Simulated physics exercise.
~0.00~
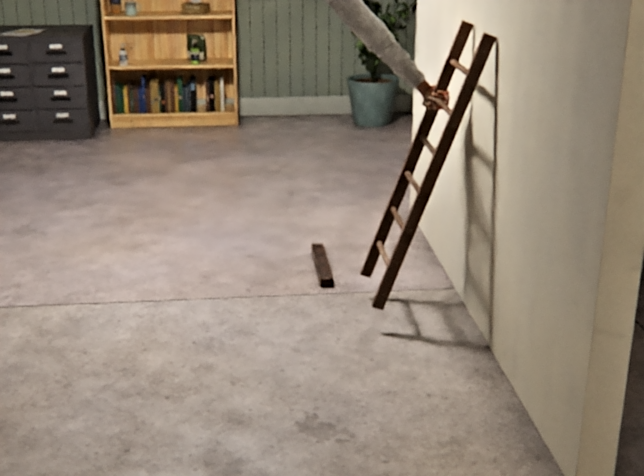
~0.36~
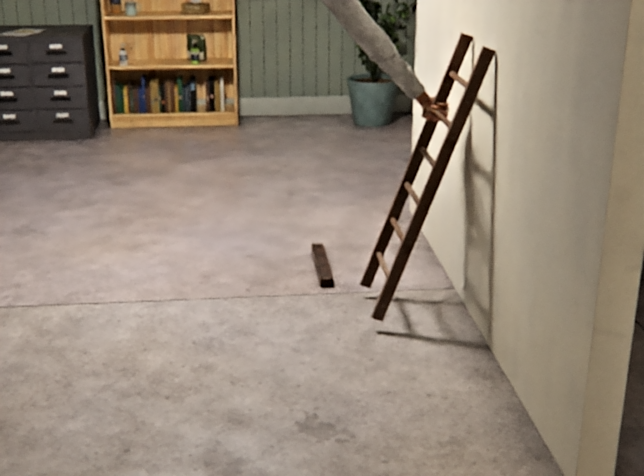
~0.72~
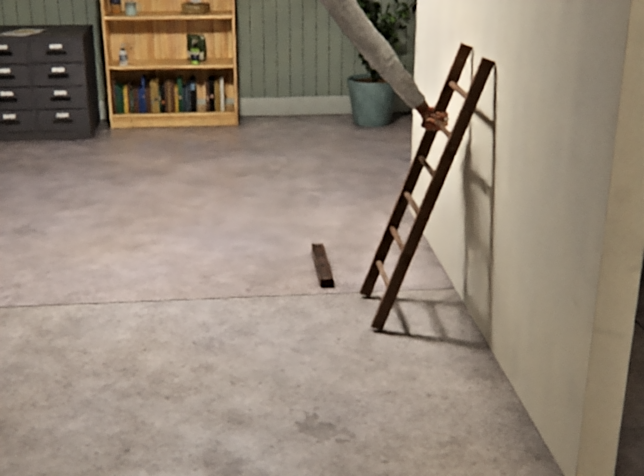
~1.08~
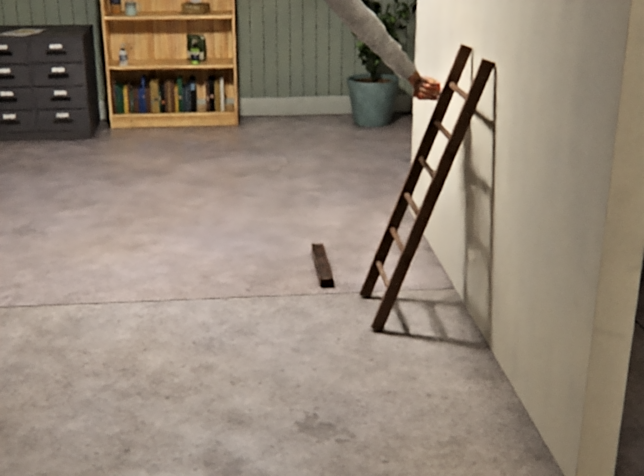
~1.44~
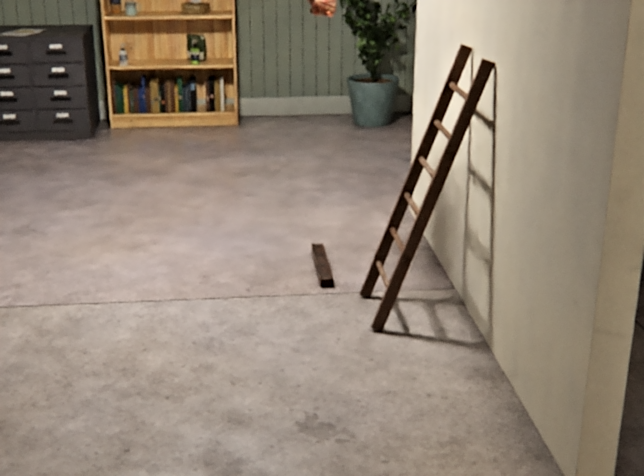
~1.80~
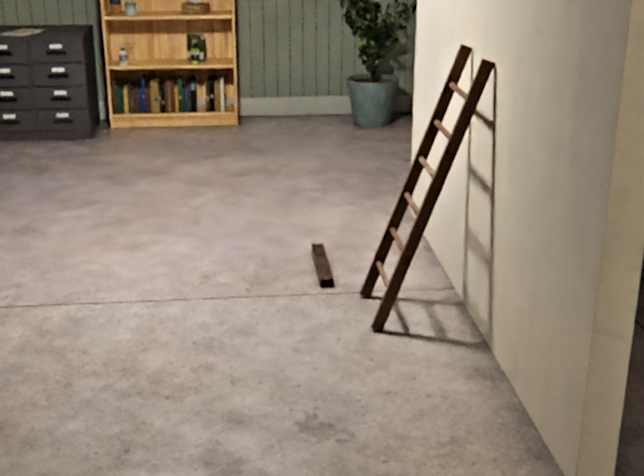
On a hard gray floor beside a pale wall, a hand lowers a brown, ladder-like gate until it stands at a slant near a short dark batten, then lets go and draws back out of view. The gate stays leaning in place, and the batten lies still.
